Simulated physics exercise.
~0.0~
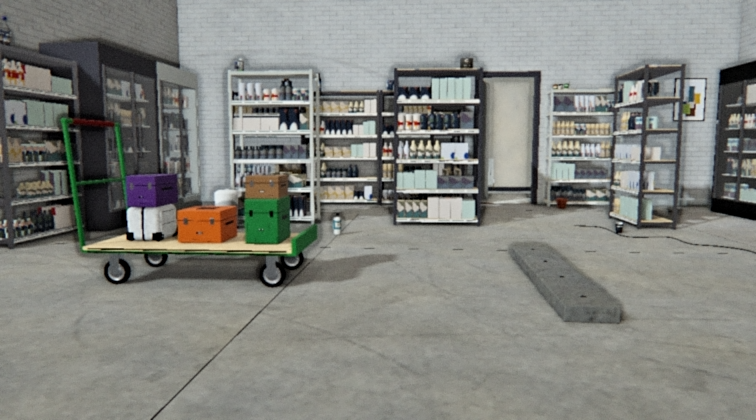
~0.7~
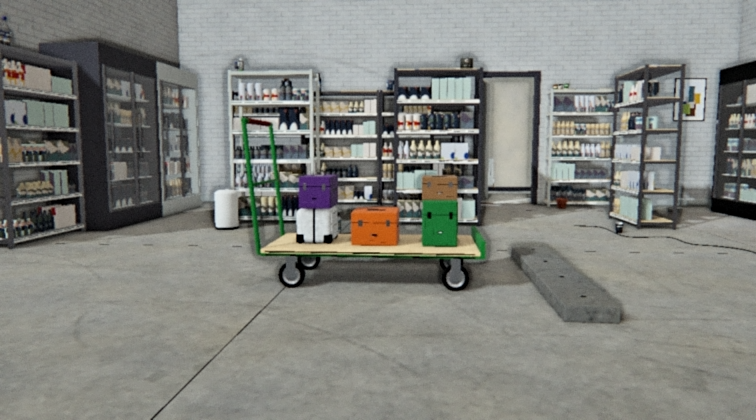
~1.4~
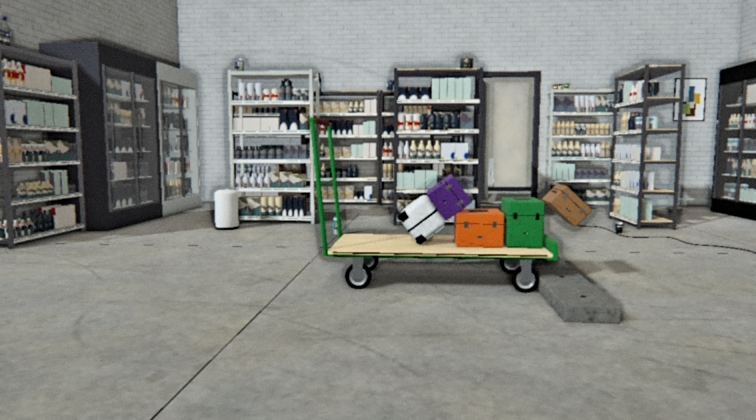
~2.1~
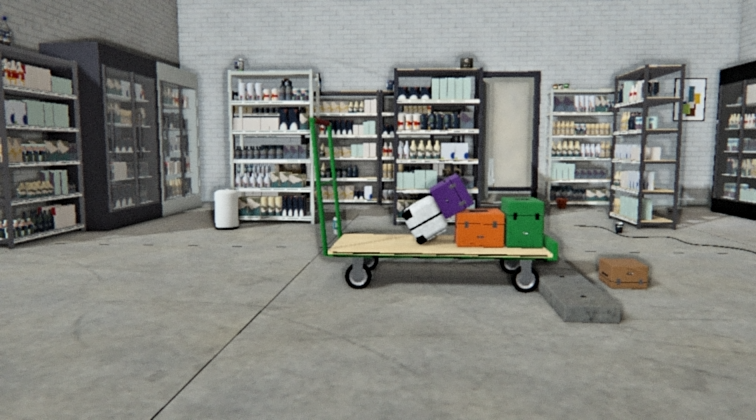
A green-framed flatbed trolley rolls rightward across the concrete floor of a storeroom lined with stocked shelves, seen from a fixed view facing the back wall. On its wooden deck, a purple toolbox sits on a white case at the left, an orange toolbox stands in the middle, and a brown toolbox rests on a green one at the right. The trolley stops at a low grey kerb, and the load shifts forward. The brown toolbox tumbles over the front and lands upside down on the floor beyond the kerb. The white case and purple toolbox end tilted against the orange one, while the green toolbox stays upright.
